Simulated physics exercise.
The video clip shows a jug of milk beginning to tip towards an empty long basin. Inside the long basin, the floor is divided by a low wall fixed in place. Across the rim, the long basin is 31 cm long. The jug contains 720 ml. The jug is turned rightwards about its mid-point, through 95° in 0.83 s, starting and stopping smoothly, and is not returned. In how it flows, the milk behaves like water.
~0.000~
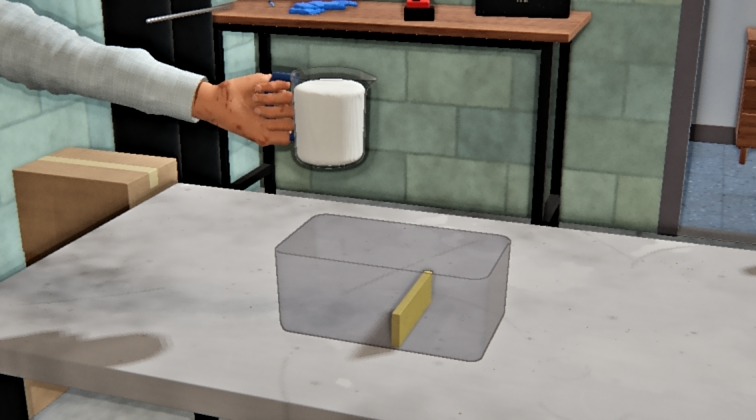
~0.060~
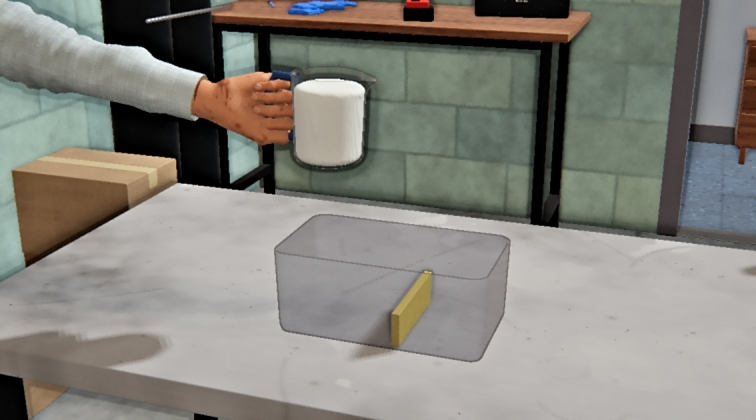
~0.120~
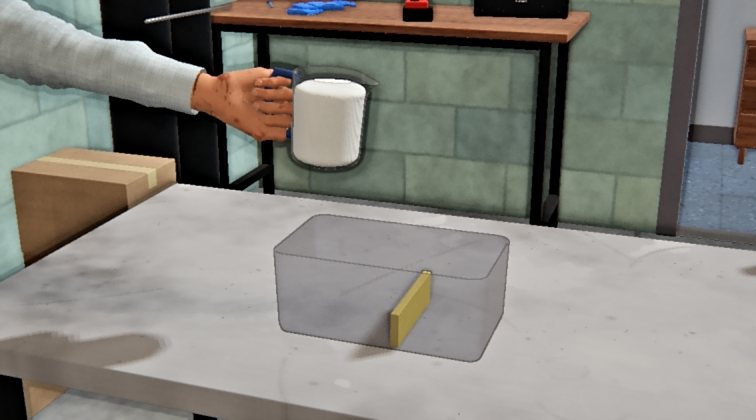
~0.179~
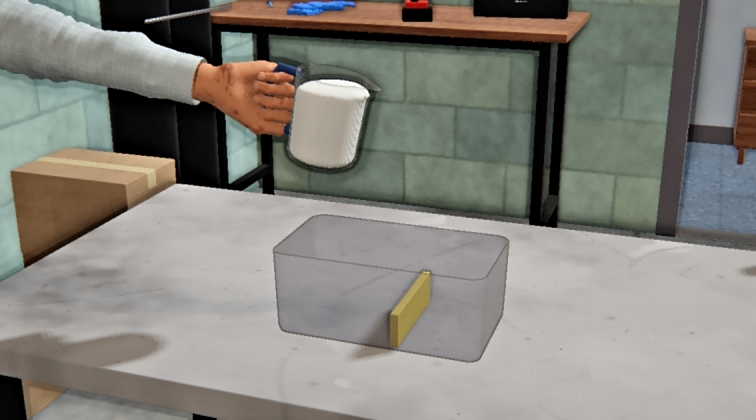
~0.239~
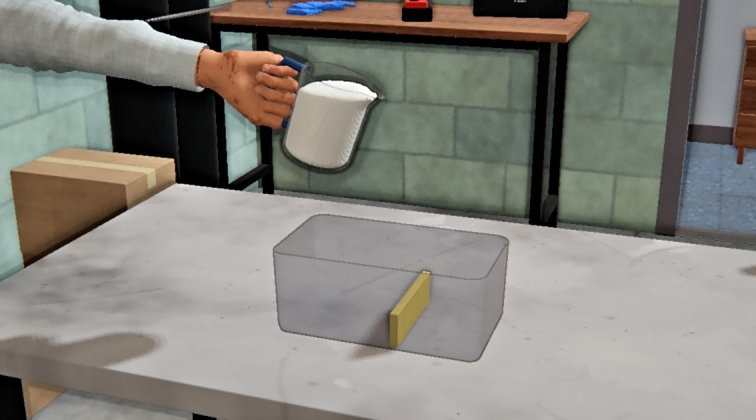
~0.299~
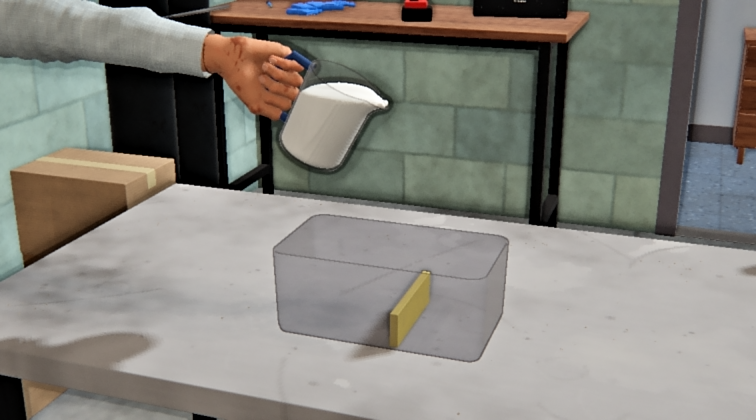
A jug of milk, held by a hand above an empty see-through basin with a low yellow wall inside, stayed nearly still at first, then leaned smoothly over to the right.
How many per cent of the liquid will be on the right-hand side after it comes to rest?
Some 84 per cent will be on the right-hand side.
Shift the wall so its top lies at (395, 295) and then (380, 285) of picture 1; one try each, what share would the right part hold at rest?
90 then 95 %.
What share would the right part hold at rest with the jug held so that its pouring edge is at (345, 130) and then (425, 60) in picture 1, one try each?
Try 1: 5 %; try 2: 75 %.
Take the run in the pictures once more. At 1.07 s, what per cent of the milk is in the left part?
Reading: Approx. 5 per cent.
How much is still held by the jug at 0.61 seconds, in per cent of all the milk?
About 70 per cent.
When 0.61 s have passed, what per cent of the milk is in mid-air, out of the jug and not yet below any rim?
Some 22 % is the figure.
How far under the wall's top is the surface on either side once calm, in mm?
It's around 48 mm on the left side and around 18 mm on the right side.
By 0.61 s the tilt is 79° and 69 per cent is still to pour, 0 is left of the wall and 8 right of it.
By 0.83 s the tilt is 95° and 27 per cent is still to pour, 1 is left of the wall and 48 right of it.
By 1.07 s the tilt is 95° and 8 per cent is still to pour, 5 is left of the wall and 79 right of it.
By 1.33 s the tilt is 95° and 2 per cent is still to pour, 10 is left of the wall and 84 right of it.
At rest 14 per cent lies left of the wall, 84 right of it and 2 outside.
